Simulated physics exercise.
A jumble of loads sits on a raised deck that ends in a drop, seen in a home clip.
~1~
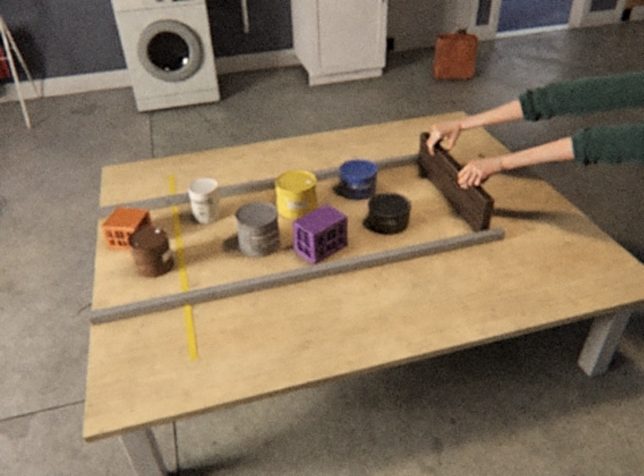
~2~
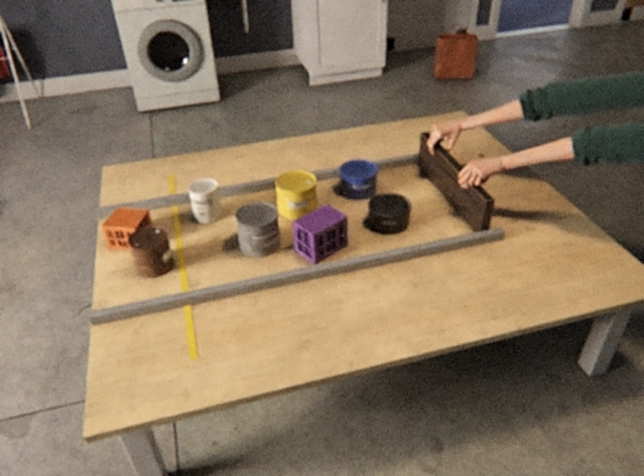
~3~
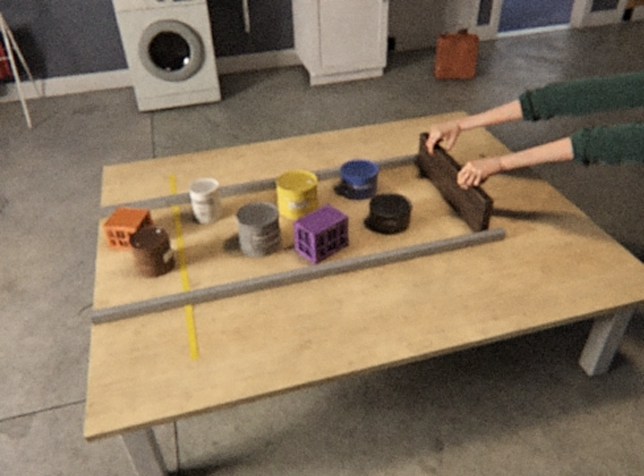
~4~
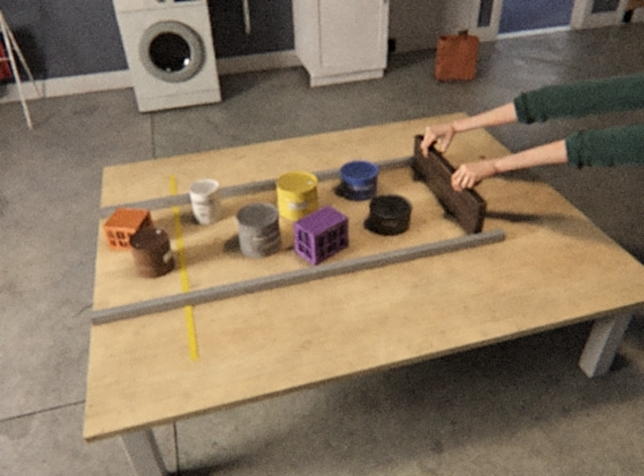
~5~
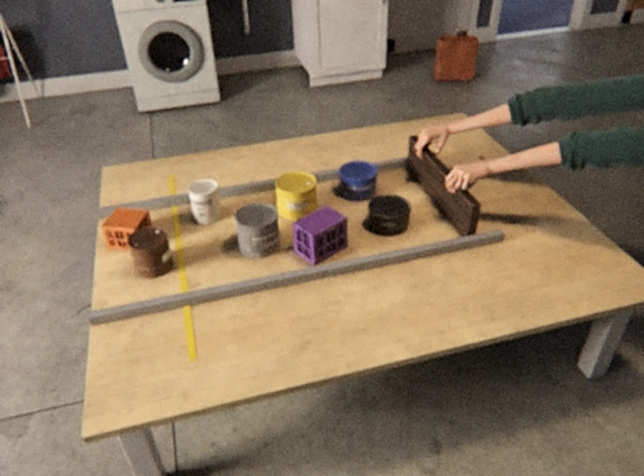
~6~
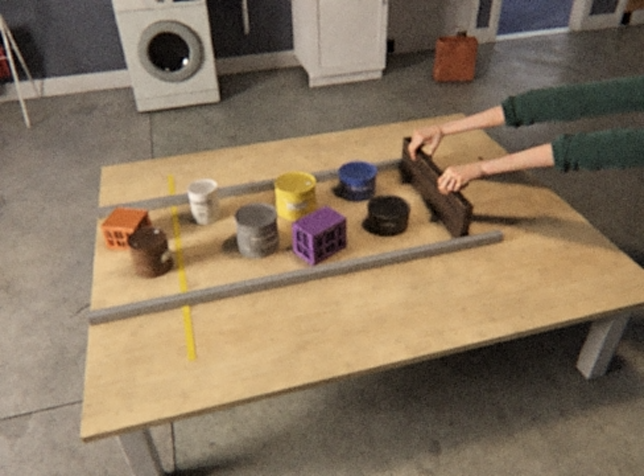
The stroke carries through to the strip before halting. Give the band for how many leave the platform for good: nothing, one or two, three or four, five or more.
Band: One or two.
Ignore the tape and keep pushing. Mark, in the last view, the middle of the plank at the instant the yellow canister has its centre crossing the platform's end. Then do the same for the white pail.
The yellow canister puts it at (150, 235), the white pail at (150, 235).
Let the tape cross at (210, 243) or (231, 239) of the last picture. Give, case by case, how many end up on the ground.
The first gives 0 and the second gives 0.
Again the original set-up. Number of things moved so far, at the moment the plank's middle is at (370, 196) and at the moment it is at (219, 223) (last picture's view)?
The count is 2 at the first point and 8 at the second.
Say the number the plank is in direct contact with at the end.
The figure is 3.
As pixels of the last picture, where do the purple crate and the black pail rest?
Final pixels, roughly: (164, 273) for the first, (155, 251) for the other.
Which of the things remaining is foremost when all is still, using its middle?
It is the grey pail.
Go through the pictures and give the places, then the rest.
Orange crate (129, 229); brown canister (151, 252); white pail (206, 202); plank (452, 180); tape (180, 248), in the first picture.
Brown canister (152, 252); purple crate (321, 234), in the second picture.
White pail (207, 201); black pail (390, 213), in the third picture.
Orange crate (130, 229); plank (446, 183), in the fourth picture.
Brown canister (151, 252); grey pail (258, 231), in the fifth picture.
Orange crate (128, 229); brown canister (150, 252); white pail (205, 202); plank (433, 185); tape (179, 248), in the sixth picture.
Early on, none off yet; orange crate at rest near (128, 229); brown canister at rest near (150, 252); white pail at rest near (205, 202).
A while later, none off yet; orange crate at rest near (128, 229); brown canister at rest near (150, 252); white pail travelled about its own width near (179, 203).
Finally, the number that fall off is one or two; lost, brown canister and orange crate.
